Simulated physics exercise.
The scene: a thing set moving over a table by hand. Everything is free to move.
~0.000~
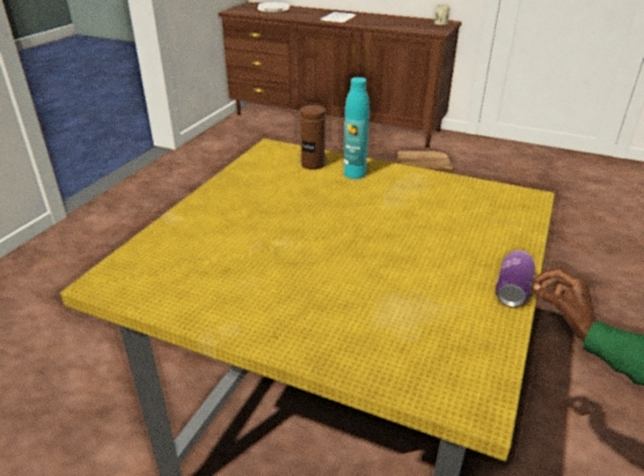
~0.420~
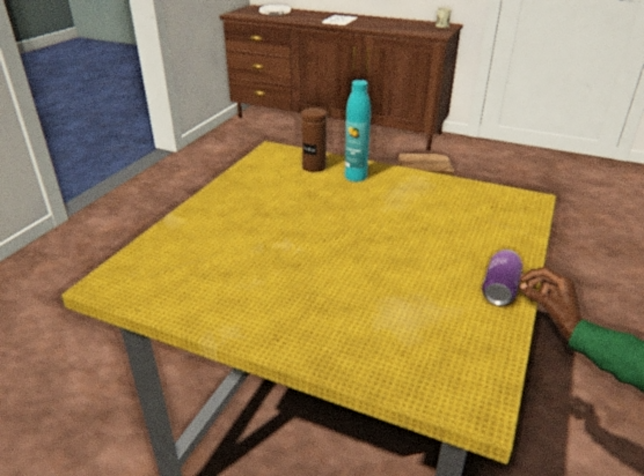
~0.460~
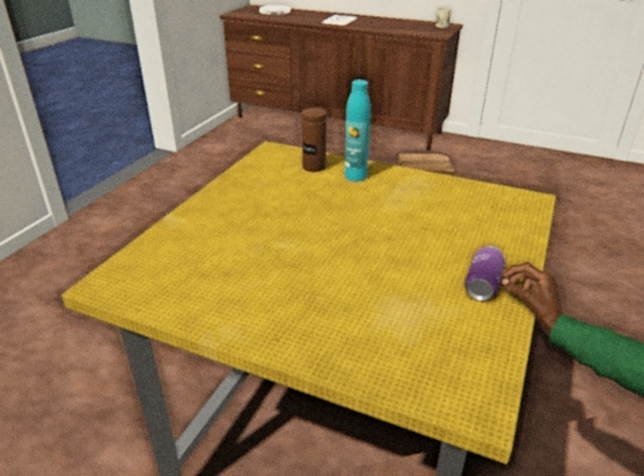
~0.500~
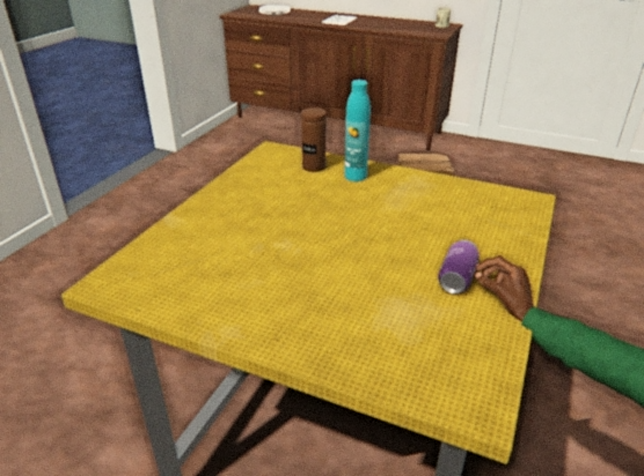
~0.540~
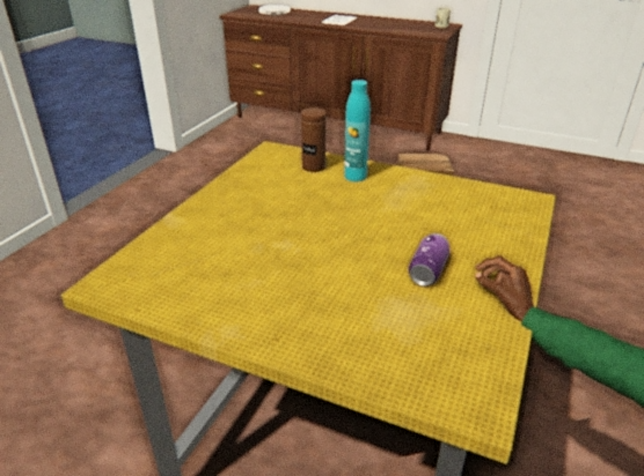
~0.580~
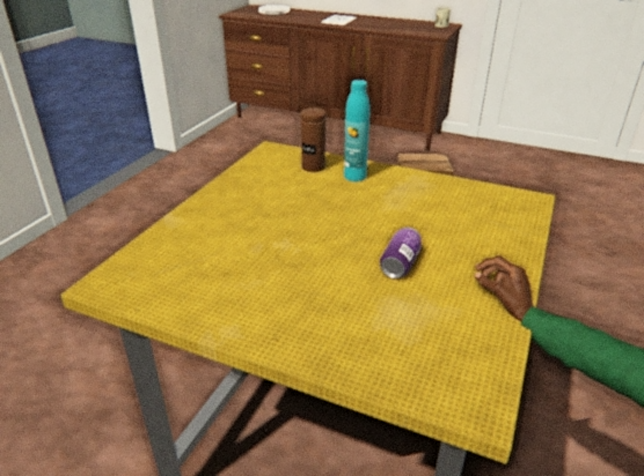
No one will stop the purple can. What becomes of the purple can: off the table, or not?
The purple can goes over the edge.
After 0.88 s, purple can shifted well along near (227, 210).
After 1.28 s, purple can now off the table.
After 1.68 s, things are still on the move.
In the end (1.9 s), off the table, purple can.
